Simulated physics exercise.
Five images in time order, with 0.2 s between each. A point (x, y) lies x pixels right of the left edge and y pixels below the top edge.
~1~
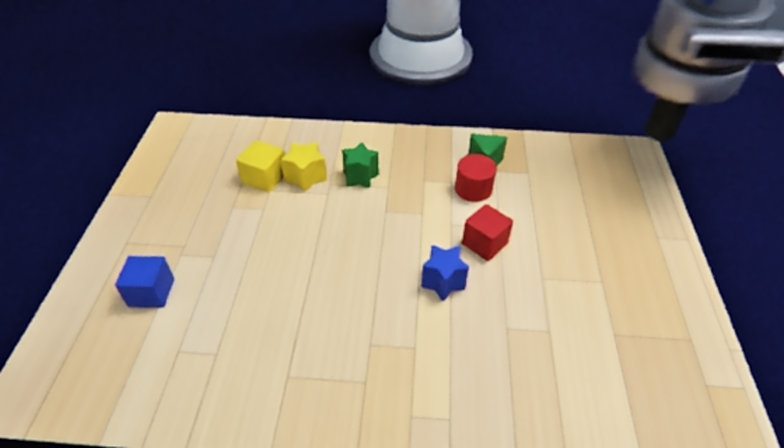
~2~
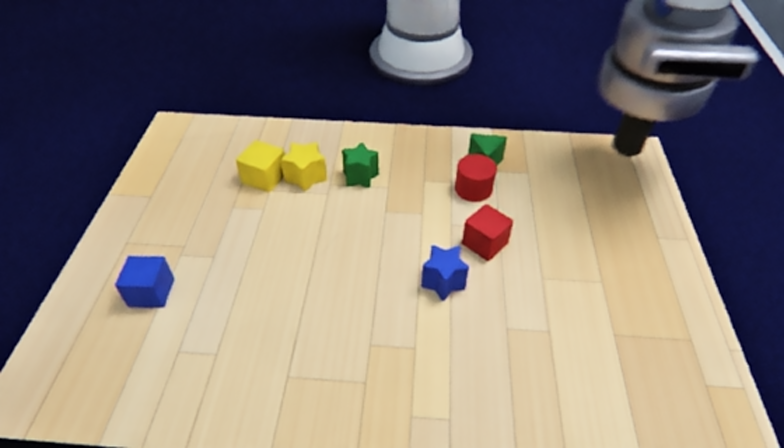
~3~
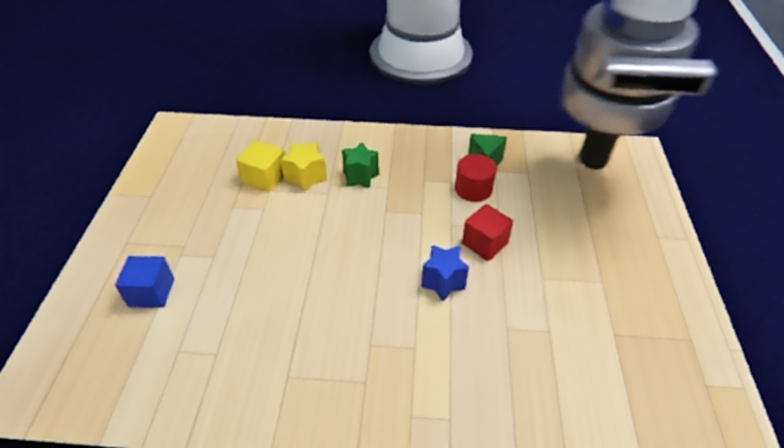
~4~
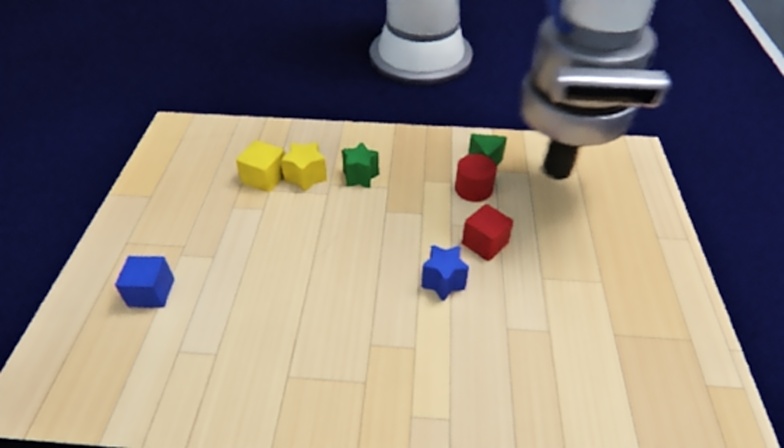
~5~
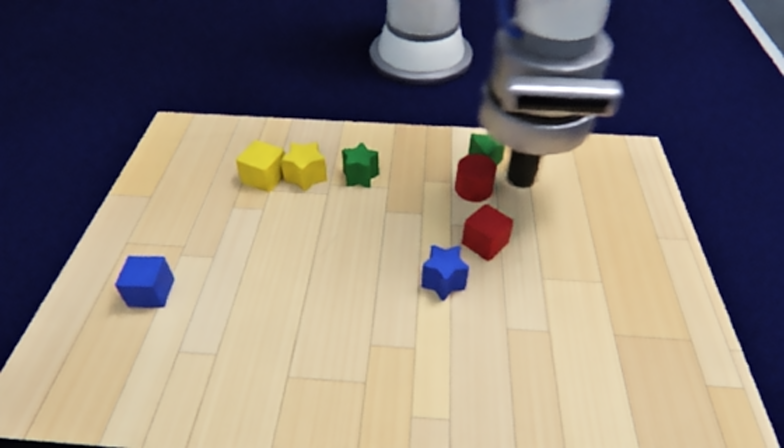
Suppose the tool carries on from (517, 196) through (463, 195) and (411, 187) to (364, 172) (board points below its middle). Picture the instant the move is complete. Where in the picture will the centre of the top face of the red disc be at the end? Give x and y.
Its top middle will sit at (382, 131).
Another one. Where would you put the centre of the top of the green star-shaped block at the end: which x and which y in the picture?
It comes to (335, 147).
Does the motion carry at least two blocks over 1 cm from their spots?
Yes, that is how it ends up.
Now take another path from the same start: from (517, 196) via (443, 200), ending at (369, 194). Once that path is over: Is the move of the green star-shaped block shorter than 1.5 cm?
In short: Yes.
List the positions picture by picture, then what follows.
In the first picture, tool tip at (658, 134); block tops, green star-shaped block at (359, 154); red disc at (477, 166); green triangular block at (489, 141).
In the second picture, tool at (626, 149); blocks unchanged.
In the third picture, tool at (593, 161); blocks unchanged.
In the fourth picture, tool at (557, 171); blocks unchanged.
In the fifth picture, tool at (521, 179); green star-shaped block at (359, 154); red disc at (477, 166); green triangular block at (489, 141).
What follows on the original path. One third of the way, tool at (465, 179); red disc at (435, 159).
Two thirds of the way, tool at (412, 170); red disc at (398, 143).
At the end, tool at (364, 155); green star-shaped block at (335, 147), turned 20° anticlockwise; red disc at (382, 131); green triangular block in place.
